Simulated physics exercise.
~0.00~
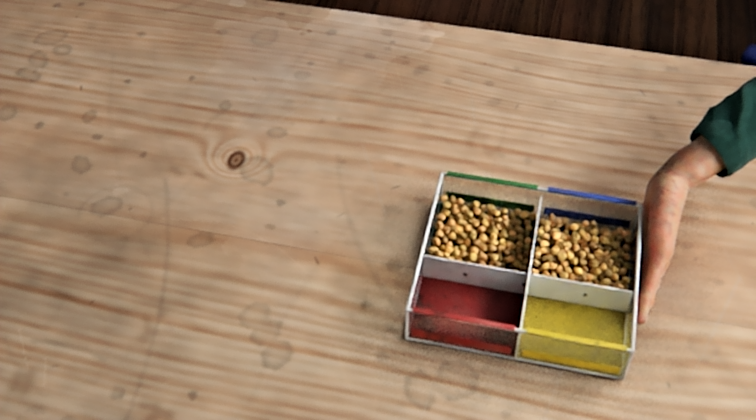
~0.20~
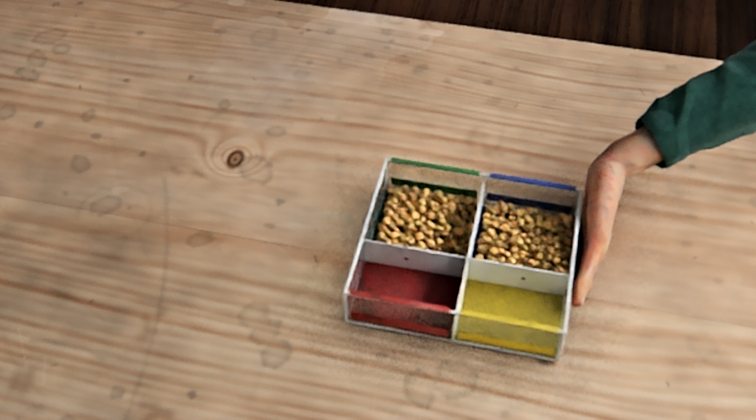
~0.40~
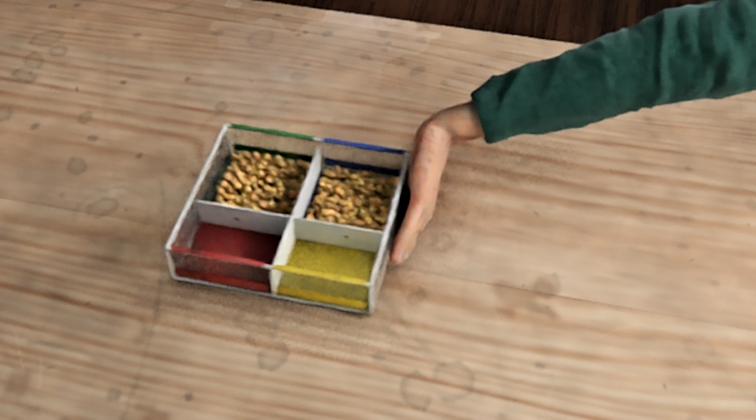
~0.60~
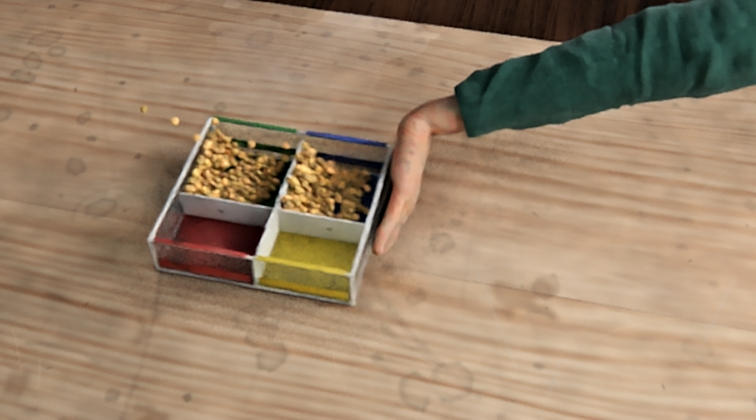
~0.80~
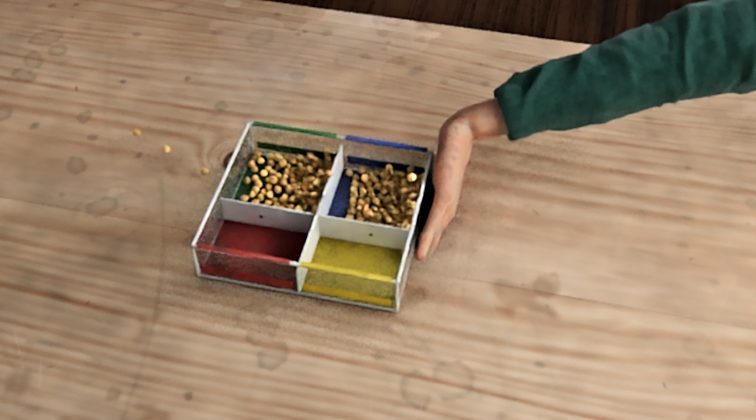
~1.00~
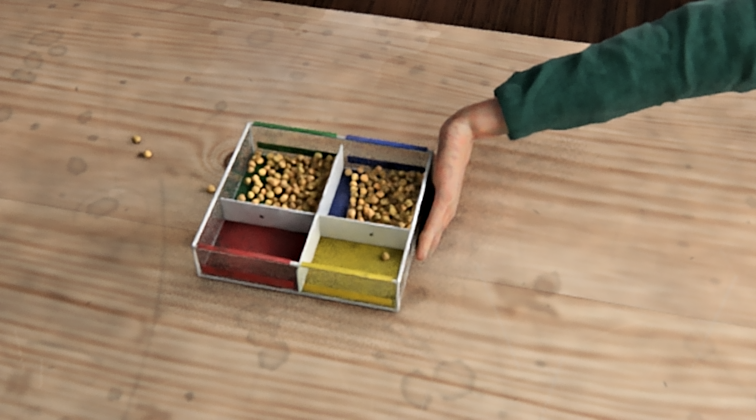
At the start, a hand in a green sleeve rests against the right side of a clear tray on a wooden table, with dried chickpeas filling the two back compartments and the red and yellow front ones empty. The hand pushes the tray left across the table, and it halts abruptly. The chickpeas surge up and toward the left, and a few fly over the edge. The tray then shifts a short way back to the right. It ends still, with most chickpeas in the green and blue compartments, one in the yellow, and a few on the table.
